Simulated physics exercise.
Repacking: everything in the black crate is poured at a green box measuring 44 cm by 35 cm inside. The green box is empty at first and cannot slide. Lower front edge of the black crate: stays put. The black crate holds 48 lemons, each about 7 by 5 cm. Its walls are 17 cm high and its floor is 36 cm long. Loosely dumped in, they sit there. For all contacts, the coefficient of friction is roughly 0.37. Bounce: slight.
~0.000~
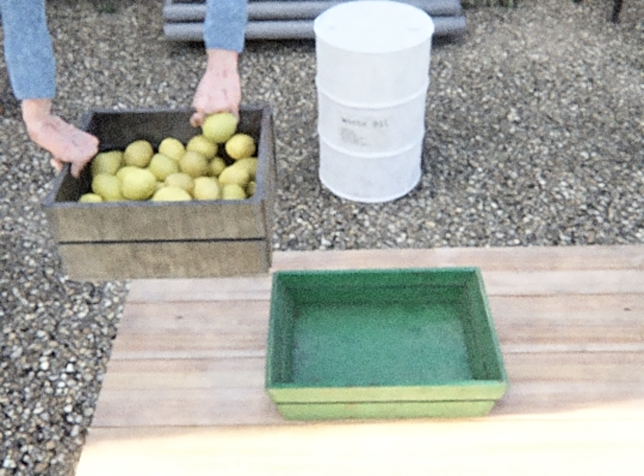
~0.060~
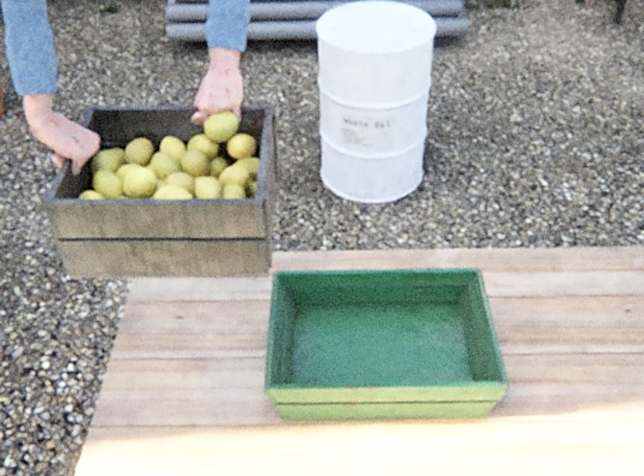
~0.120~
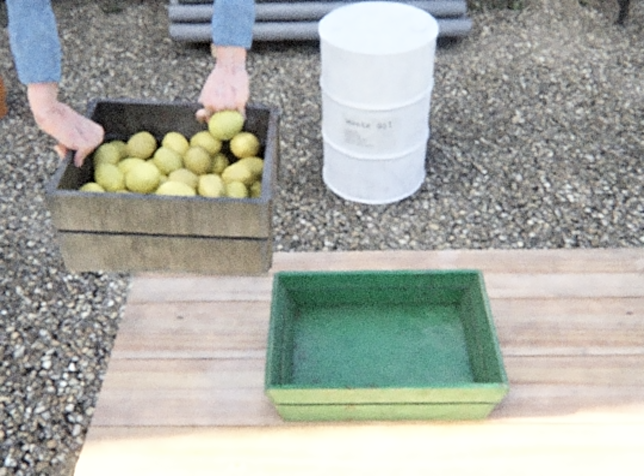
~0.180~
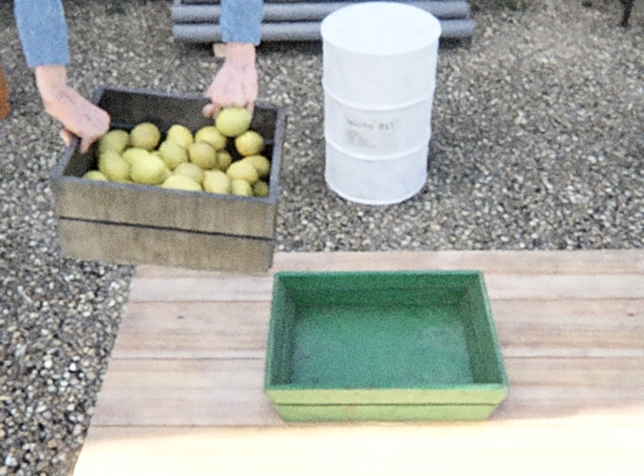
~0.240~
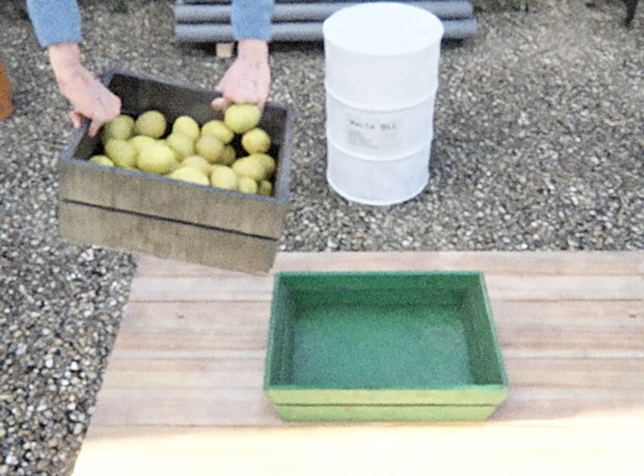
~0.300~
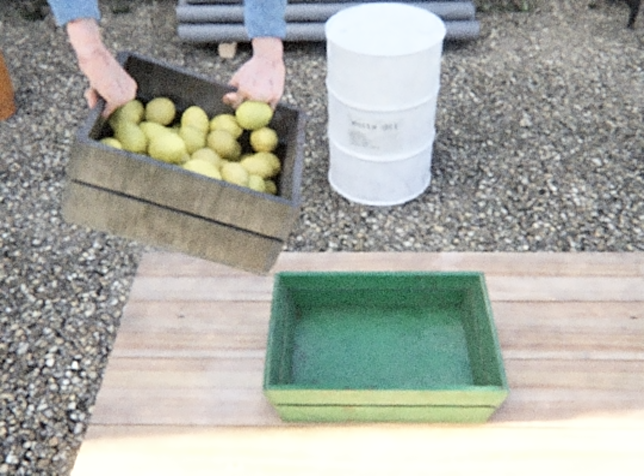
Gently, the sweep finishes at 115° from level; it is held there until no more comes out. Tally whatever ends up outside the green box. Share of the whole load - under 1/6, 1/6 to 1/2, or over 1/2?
What ends up outside the container is a small portion below a sixth.
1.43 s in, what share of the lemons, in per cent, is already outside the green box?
Estimated fraction: Some 5 percent.
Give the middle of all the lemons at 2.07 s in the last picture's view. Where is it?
About (421, 347).
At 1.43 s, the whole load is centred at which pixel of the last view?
Roughly at pixel (429, 336).
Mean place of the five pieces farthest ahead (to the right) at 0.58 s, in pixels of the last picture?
Roughly at (317, 173).
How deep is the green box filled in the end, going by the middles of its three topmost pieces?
12 cm, more or less.
After 0.58 s, tilt 65°; 48 still in the black crate.
After 0.94 s, tilt 110°; 26 still in the black crate, 1 in the green box and 21 in the air.
After 1.43 s, tilt 115°; 40 in the green box, 2 outside the green box and 6 in the air.
When it is over (at 2.07 s), 45 in the green box and 3 outside the green box. Asked share, 3 of 48, 6 per cent.
